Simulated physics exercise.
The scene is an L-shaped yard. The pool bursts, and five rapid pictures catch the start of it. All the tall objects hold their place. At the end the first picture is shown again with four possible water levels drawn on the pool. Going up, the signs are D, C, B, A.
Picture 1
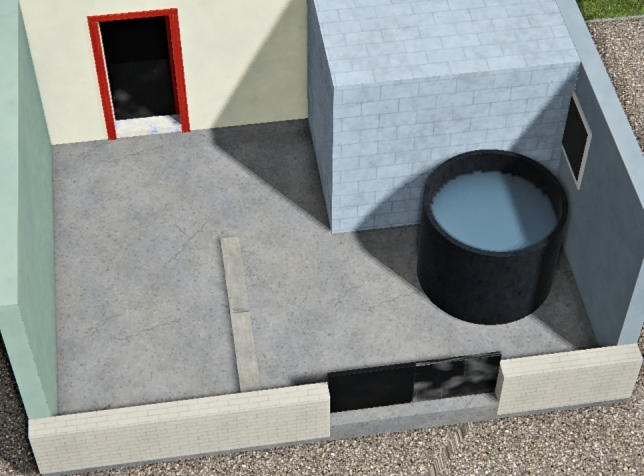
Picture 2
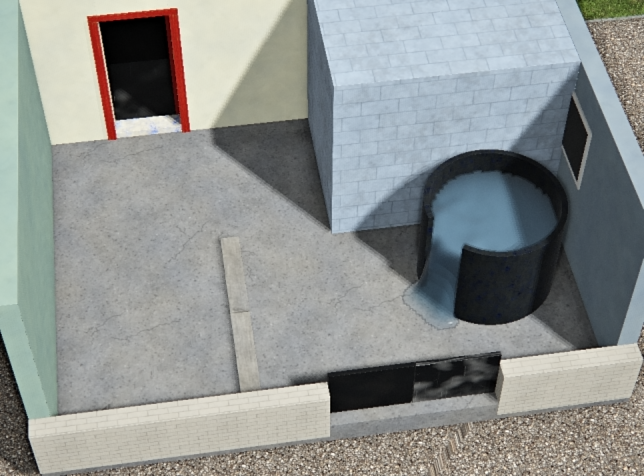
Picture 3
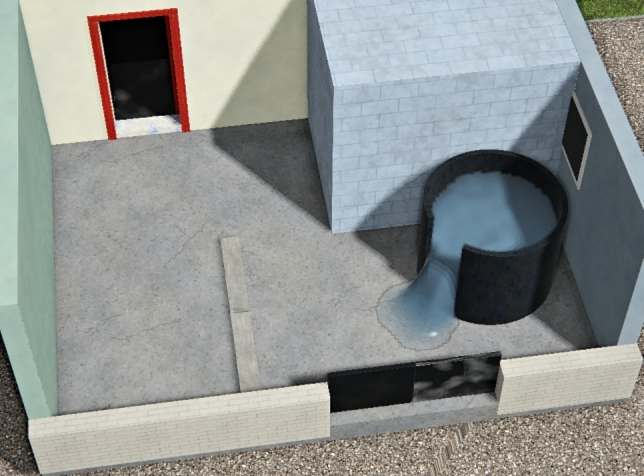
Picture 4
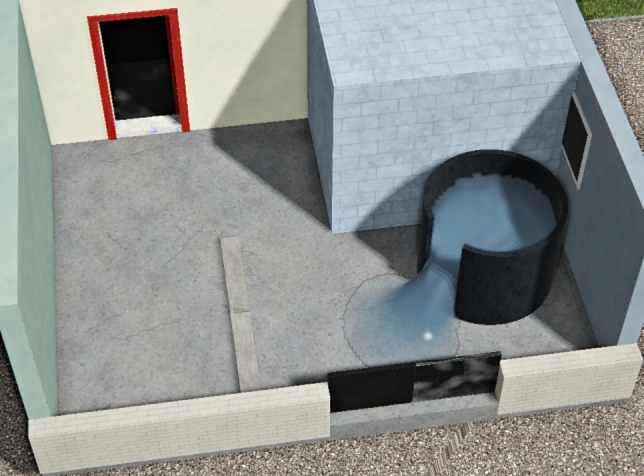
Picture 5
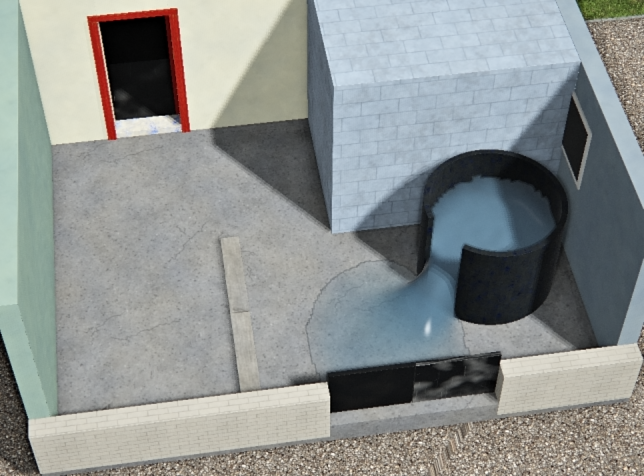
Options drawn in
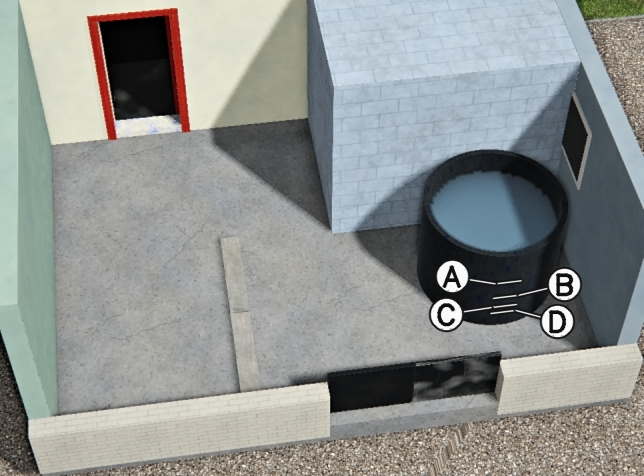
At first, a round dark pool of still water stands in a walled yard with a red doorway and a low strip on the ground. Then a gap opens in the pool's near left side and water pours out, spreading leftward and forward across the grey ground in a widening puddle.
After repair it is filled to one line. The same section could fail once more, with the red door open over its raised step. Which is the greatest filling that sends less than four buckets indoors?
Go for A.
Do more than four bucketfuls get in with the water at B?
No, that is safe.
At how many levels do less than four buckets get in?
All four.
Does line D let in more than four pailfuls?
No, not at all.
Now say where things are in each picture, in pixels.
Water in the pool at rest, its middle at (493, 217); foot of the red doorway at (149, 135); shut gate at (414, 369).
Water covers 1 % of the ground and shows as far out as (411, 293).
Water covers 3 % of the ground and shows as far out as (393, 323).
Water covers 6 % of the ground and shows as far out as (402, 332).
Water covers 13 % of the ground and shows as far out as (319, 348).
On the marked copy, A at (508, 282); B at (505, 296); C at (504, 306); D at (503, 312); from the bottom up D, C, B, A.
If A is chosen, a bucket or two gets in.
If B is chosen, nothing gets over.
If C is chosen, nothing gets over.
If D is chosen, nothing gets over.
